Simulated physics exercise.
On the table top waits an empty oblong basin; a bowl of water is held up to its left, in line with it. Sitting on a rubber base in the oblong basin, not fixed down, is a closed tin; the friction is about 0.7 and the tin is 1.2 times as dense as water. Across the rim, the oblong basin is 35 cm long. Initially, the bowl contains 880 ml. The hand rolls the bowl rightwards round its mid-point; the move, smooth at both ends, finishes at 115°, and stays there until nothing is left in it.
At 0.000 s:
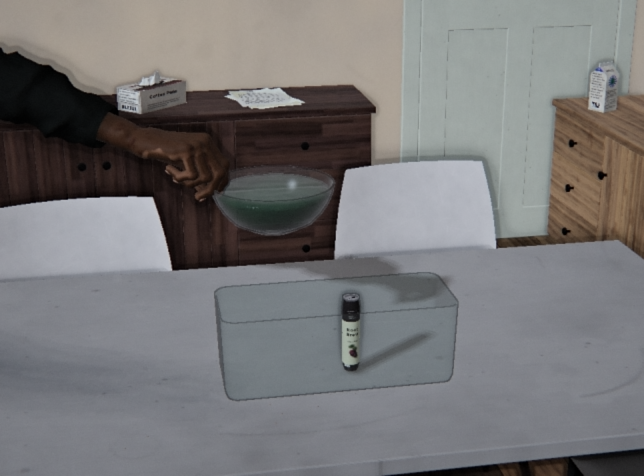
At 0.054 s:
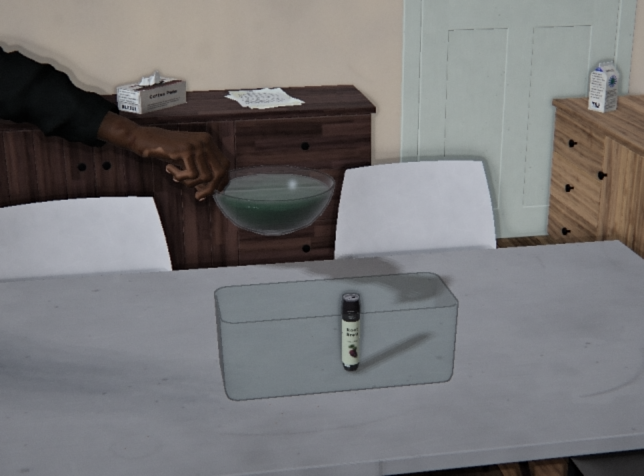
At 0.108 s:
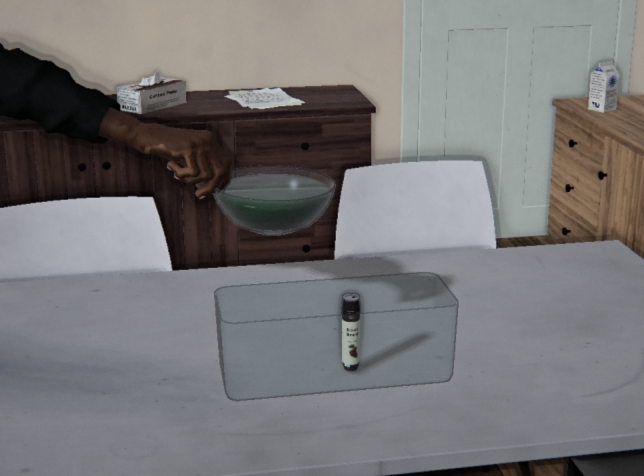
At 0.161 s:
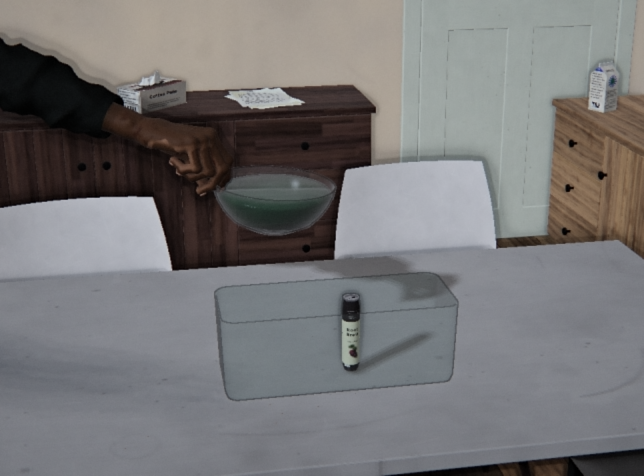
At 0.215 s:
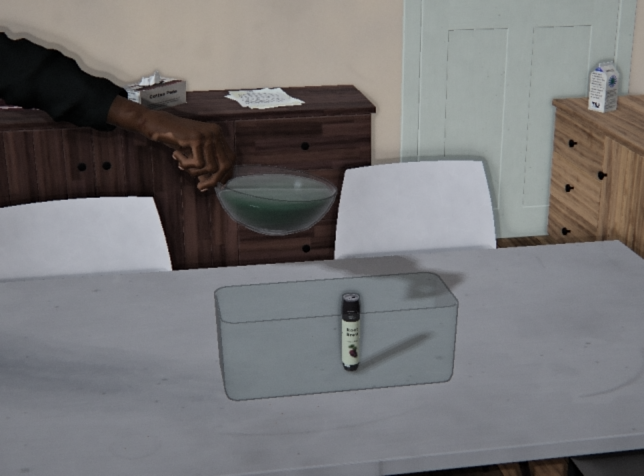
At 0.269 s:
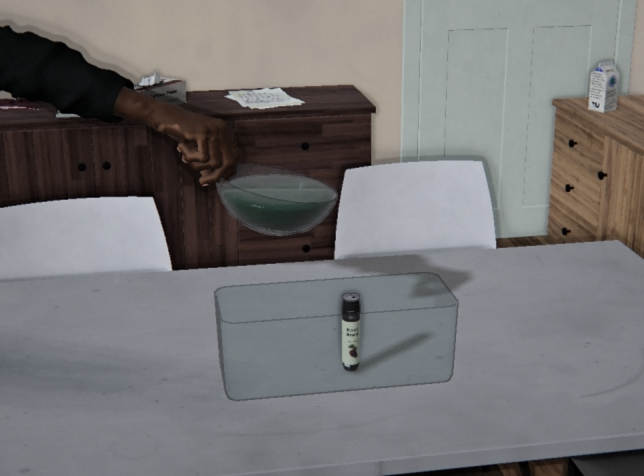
A hand tilting a clear bowl of water slightly rightwards above a table where a small dark-capped container stands in an oblong basin.
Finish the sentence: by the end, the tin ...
By the end, the tin is still upright.
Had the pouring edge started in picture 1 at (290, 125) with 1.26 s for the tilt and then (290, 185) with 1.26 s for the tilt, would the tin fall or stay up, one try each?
Run one: It does not tip. Run two: It tumbles.
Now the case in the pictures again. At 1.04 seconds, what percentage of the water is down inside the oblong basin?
Reading: Approx. 96 %.
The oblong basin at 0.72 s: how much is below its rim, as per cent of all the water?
Near 34 in a hundred.
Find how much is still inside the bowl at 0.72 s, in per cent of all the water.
Roughly 24 per cent.
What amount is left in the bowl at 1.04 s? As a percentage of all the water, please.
Around 0 percent of it.
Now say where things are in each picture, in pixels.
The first frame shows tilt 0°; pouring edge (333, 180); surface from (215, 192) to (330, 186); the oblong basin's rim runs from (218, 306) to (448, 289); the tin's top is at (351, 301).
The second frame shows tilt 1°; pouring edge (333, 181); surface from (214, 192) to (329, 186).
The third frame shows tilt 2°; pouring edge (334, 183); surface from (215, 191) to (330, 186).
The fourth frame shows tilt 5°; pouring edge (334, 185); surface from (217, 190) to (331, 188).
The fifth frame shows tilt 8°; pouring edge (335, 189); surface from (218, 189) to (332, 188).
The sixth frame shows tilt 12°; pouring edge (336, 193); surface from (221, 190) to (334, 189).
By 0.72 s the tilt is 70° and 24 per cent is still to pour; the tin stands where it began.
By 1.04 s the tilt is 107° and 0 per cent is still to pour; the tin stands where it began.
By 1.39 s the tilt is 115° and 0 per cent is still to pour; the tin stands where it began.
By 1.76 s the tilt is 115° and 0 per cent is still to pour; the tin stands where it began.
At rest the tin stands where it began.
